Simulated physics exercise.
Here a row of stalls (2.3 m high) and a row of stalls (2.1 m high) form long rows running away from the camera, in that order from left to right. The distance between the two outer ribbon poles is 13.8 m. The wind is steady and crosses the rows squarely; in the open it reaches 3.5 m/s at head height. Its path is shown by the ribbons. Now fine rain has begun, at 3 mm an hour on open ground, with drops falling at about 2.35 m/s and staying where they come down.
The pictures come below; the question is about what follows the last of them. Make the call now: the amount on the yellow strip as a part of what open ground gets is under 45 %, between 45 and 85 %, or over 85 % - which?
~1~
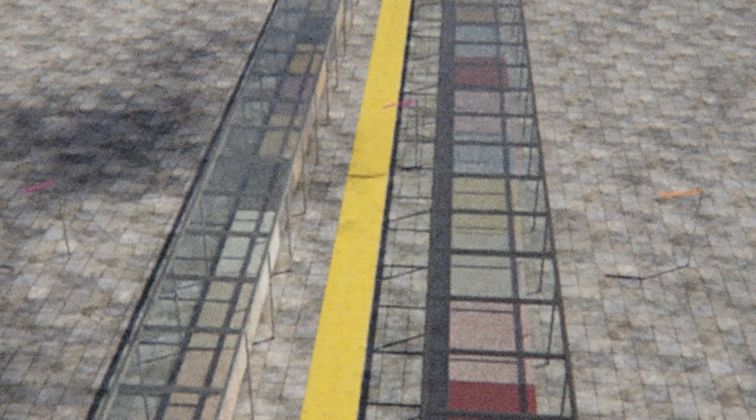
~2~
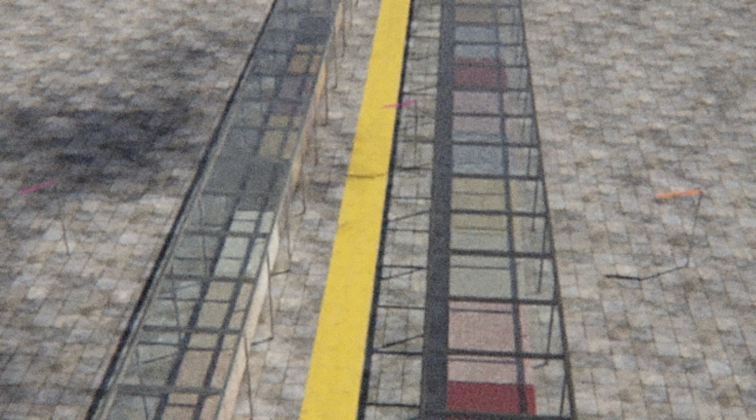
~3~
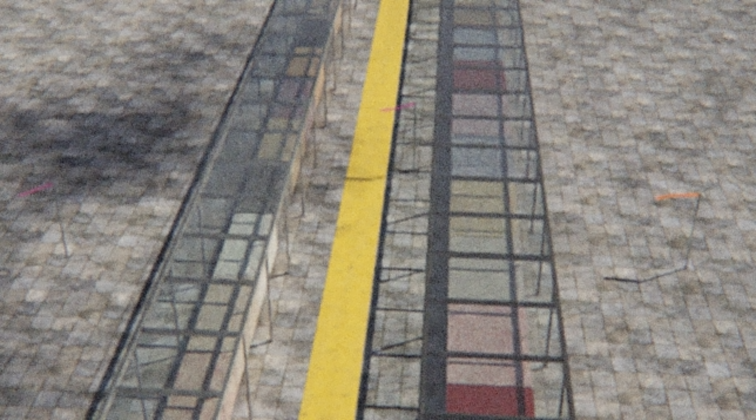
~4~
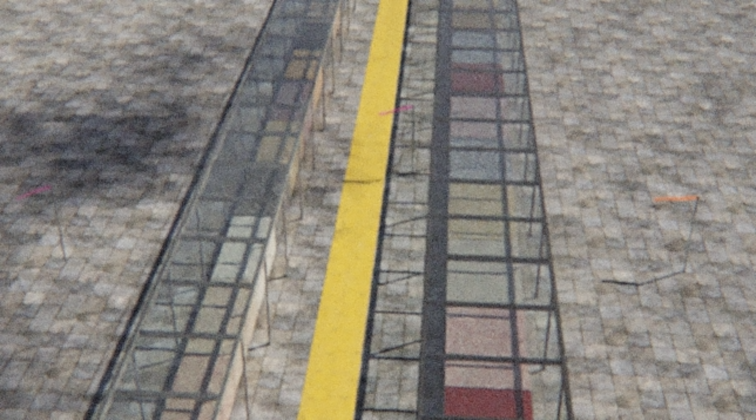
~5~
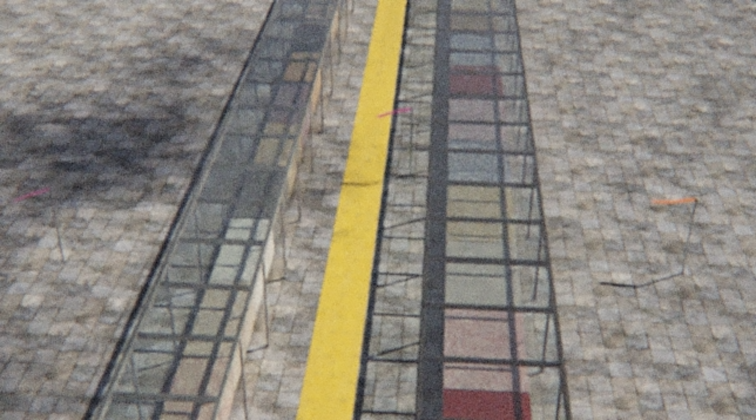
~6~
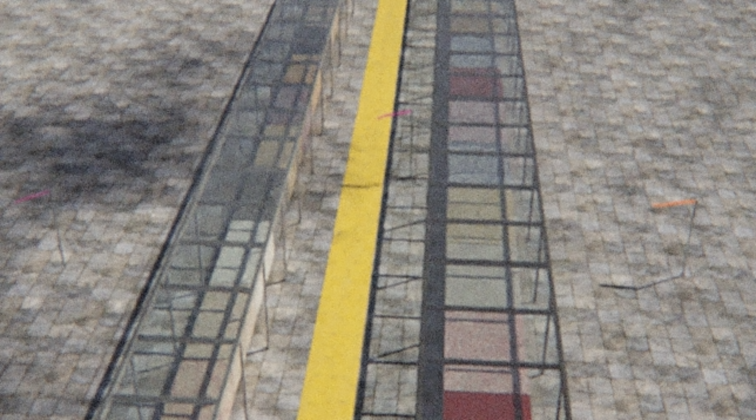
My call is under 45 %.
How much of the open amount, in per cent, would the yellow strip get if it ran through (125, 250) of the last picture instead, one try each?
I'd say close to 50 per cent of the open amount.
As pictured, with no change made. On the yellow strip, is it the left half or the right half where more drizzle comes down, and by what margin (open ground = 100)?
Leftward half gets more, roughly 40 points.
10 minutes on, 0.1 mm on the yellow strip, 0.5 mm in the open.
30 minutes on, 0.4 mm on the yellow strip, 1.5 mm in the open.
60 minutes on, 0.7 mm on the yellow strip, 3.0 mm in the open, so the yellow strip has 24 % of the open amount; the left half of it has 45 %, the right half 3 %.
